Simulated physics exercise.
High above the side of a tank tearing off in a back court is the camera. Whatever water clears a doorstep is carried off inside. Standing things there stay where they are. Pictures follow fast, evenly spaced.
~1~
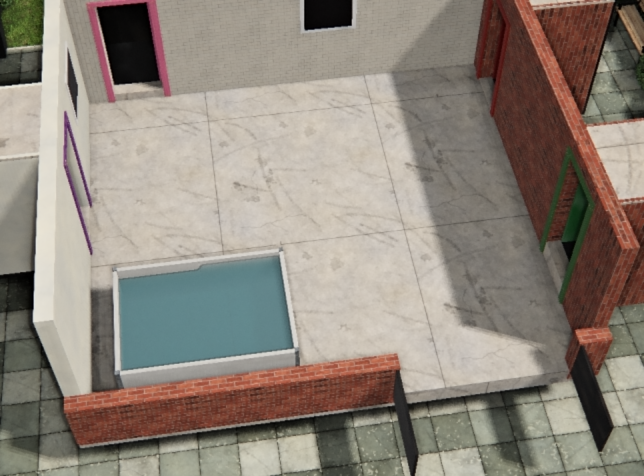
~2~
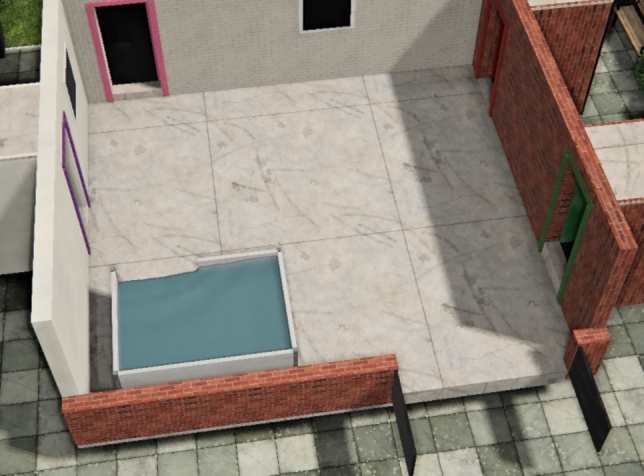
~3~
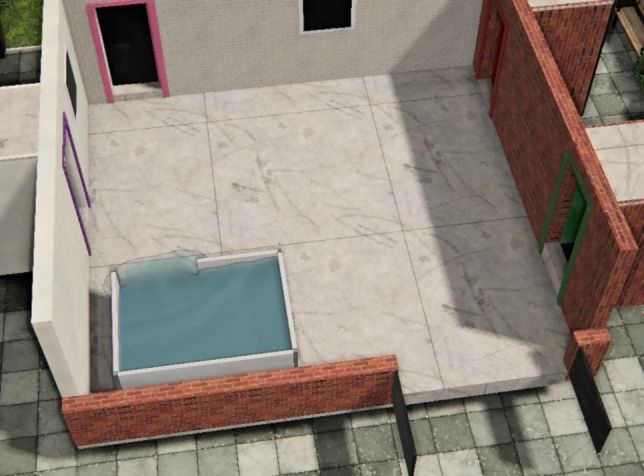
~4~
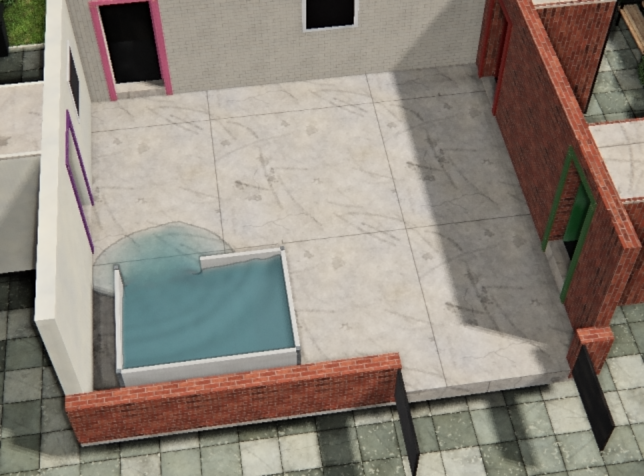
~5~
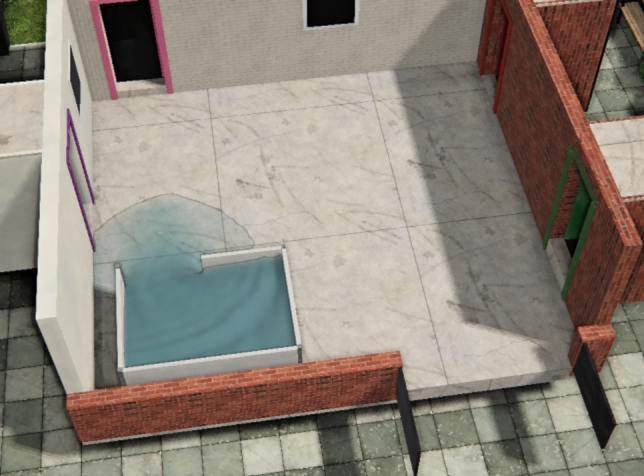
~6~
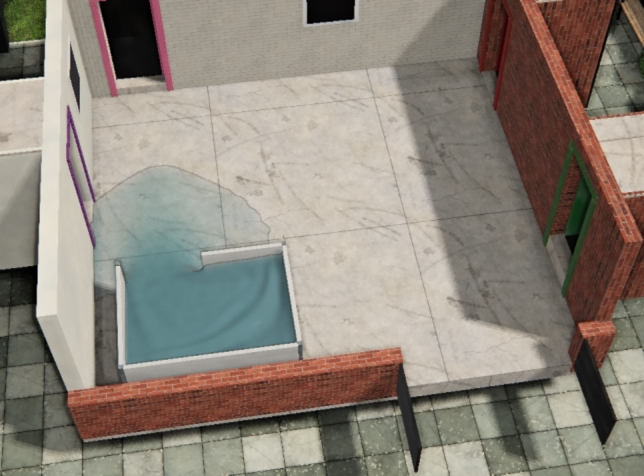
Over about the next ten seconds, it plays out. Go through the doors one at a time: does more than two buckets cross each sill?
Purple door: Over two buckets, red door: Over two buckets, green door: Two buckets at most, pink door: Over two buckets.
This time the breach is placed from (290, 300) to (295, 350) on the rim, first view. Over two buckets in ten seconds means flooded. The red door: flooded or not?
As far as I can tell, the red door door breaks the threshold.
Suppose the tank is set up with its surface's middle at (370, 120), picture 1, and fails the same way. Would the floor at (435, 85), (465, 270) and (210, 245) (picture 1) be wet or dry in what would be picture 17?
Points in turn: Inundated; not reached; not reached.
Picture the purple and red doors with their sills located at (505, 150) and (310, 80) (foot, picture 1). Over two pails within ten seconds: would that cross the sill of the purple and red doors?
Purple door: Exceeds the limit; red door: Exceeds the limit.
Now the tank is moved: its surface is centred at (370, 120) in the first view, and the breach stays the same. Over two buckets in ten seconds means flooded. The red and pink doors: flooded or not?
Briefly, the red door overshoots and the pink door stays within the limit.
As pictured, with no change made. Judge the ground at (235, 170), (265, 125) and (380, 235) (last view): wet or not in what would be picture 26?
Result, in that order: Wetted / wetted / not wetted.
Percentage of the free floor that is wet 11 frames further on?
Around 35 percent of it.
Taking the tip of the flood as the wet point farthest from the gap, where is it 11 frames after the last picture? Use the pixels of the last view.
My guess is roughly (287, 79).
A moment on, water covers 30 % of the floor; the purple door under two buckets in, the red door not reached, the green door not reached, the pink door wet at the sill, nothing in.
Next, water covers 35 % of the floor; the purple door over two buckets in, the red door not reached, the green door not reached, the pink door under two buckets in.
Then, water covers 40 % of the floor; the purple door far over two buckets in, the red door not reached, the green door not reached, the pink door far over two buckets in.
Later, water covers 65 % of the floor; the purple door far over two buckets in, the red door over two buckets in, the green door not reached, the pink door far over two buckets in.
In the end, water covers 90 % of the floor; the purple door far over two buckets in, the red door far over two buckets in, the green door wet at the sill, nothing in, the pink door far over two buckets in.
